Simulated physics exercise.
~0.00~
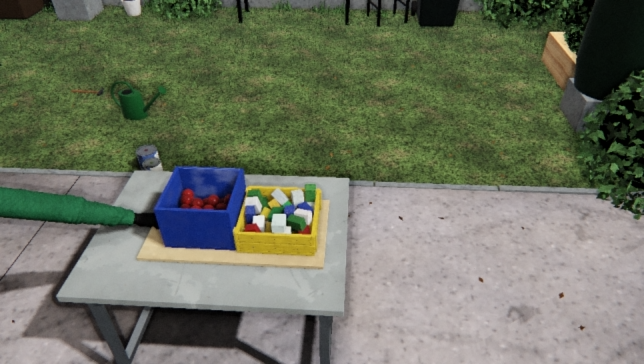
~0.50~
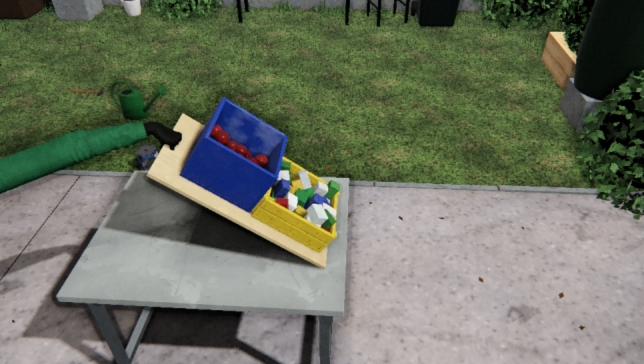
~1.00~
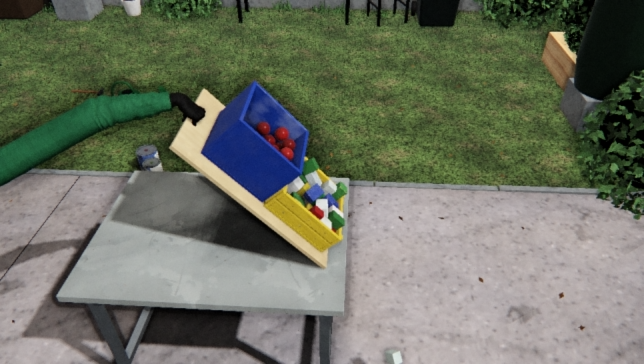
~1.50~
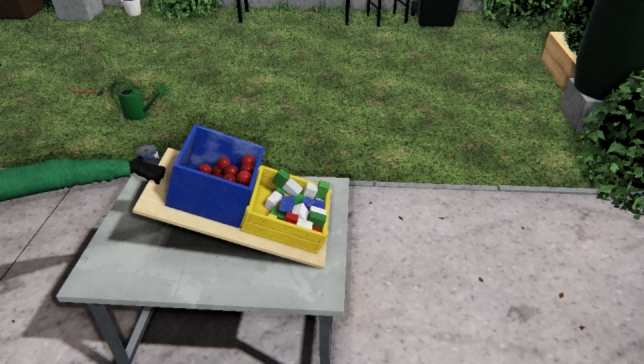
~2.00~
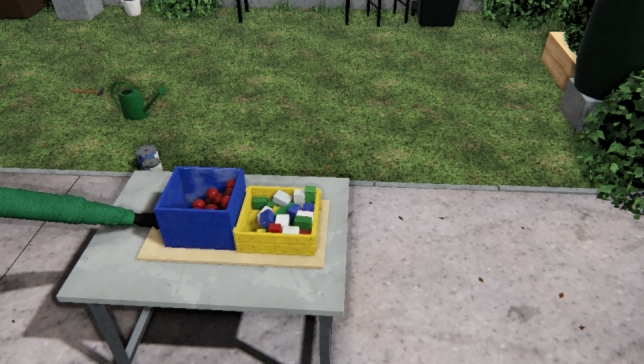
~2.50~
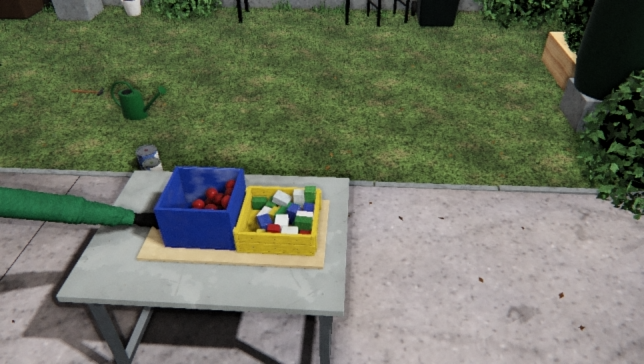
At the start, a blue container of red apples and a yellow container of colourful toy bricks sit side by side on a board on a grey table, with a green-sleeved arm reaching in from the left. The hand lifts the left end of the board, tilting both containers down toward the right. As the slope grows steeper, the apples and bricks shift, and a single brick drops out toward the paving in front of the table. The hand then lowers the board until it lies flat again. The apples remain in the blue container, and nearly all the bricks are still in the yellow one.
